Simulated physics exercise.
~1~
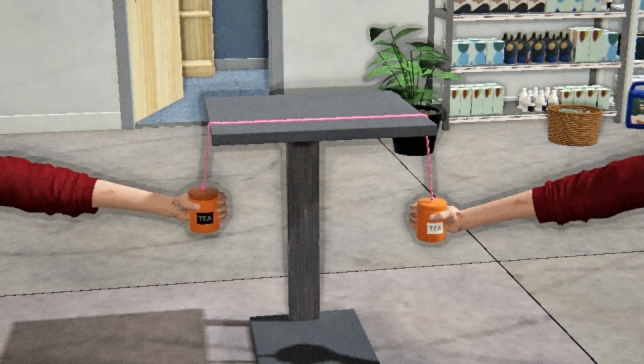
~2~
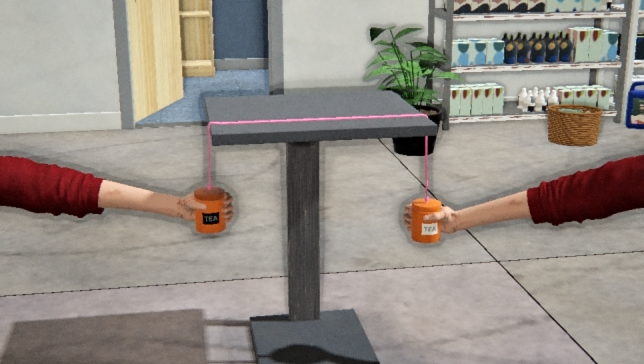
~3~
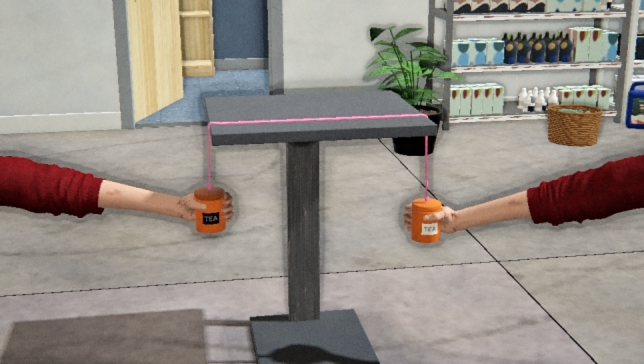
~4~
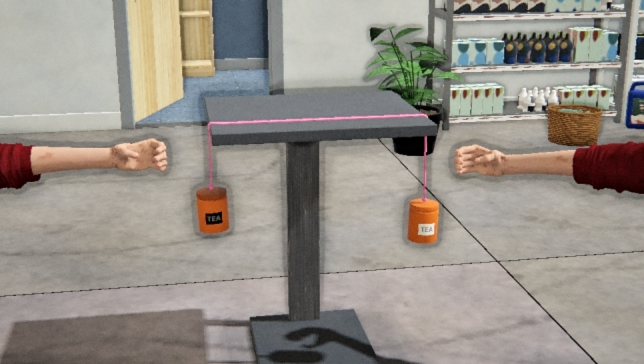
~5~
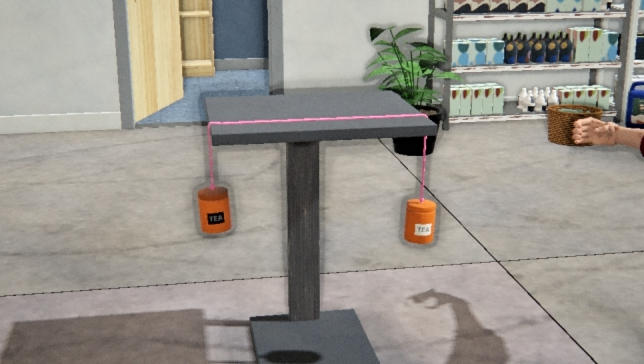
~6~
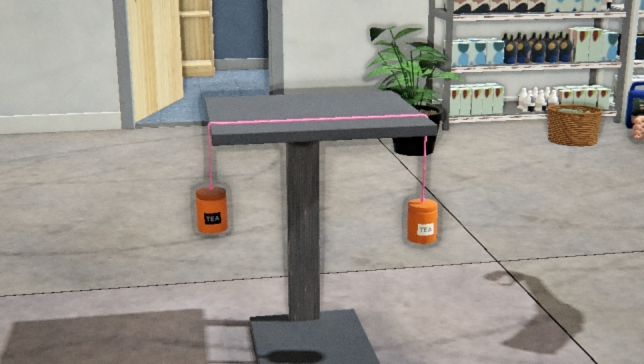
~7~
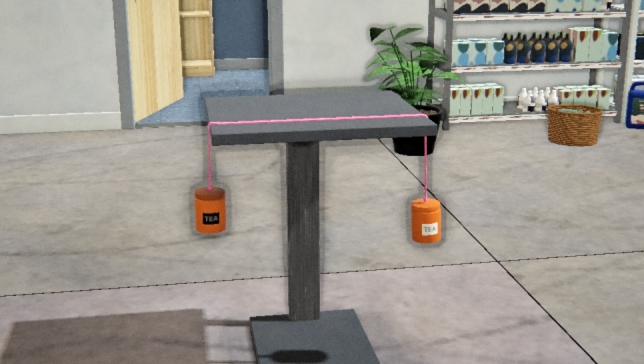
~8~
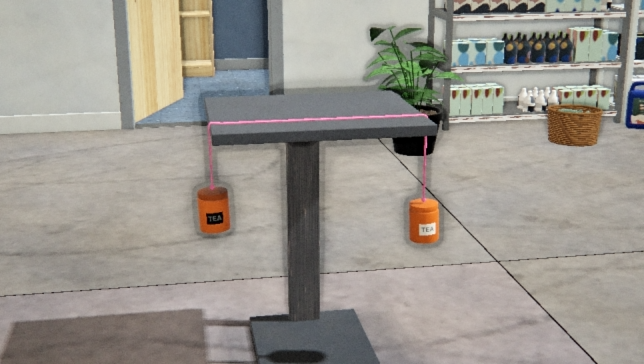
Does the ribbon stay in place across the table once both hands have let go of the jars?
Yes, the ribbon stays as it is, with one jar still hanging on each side of the table at about the same level.
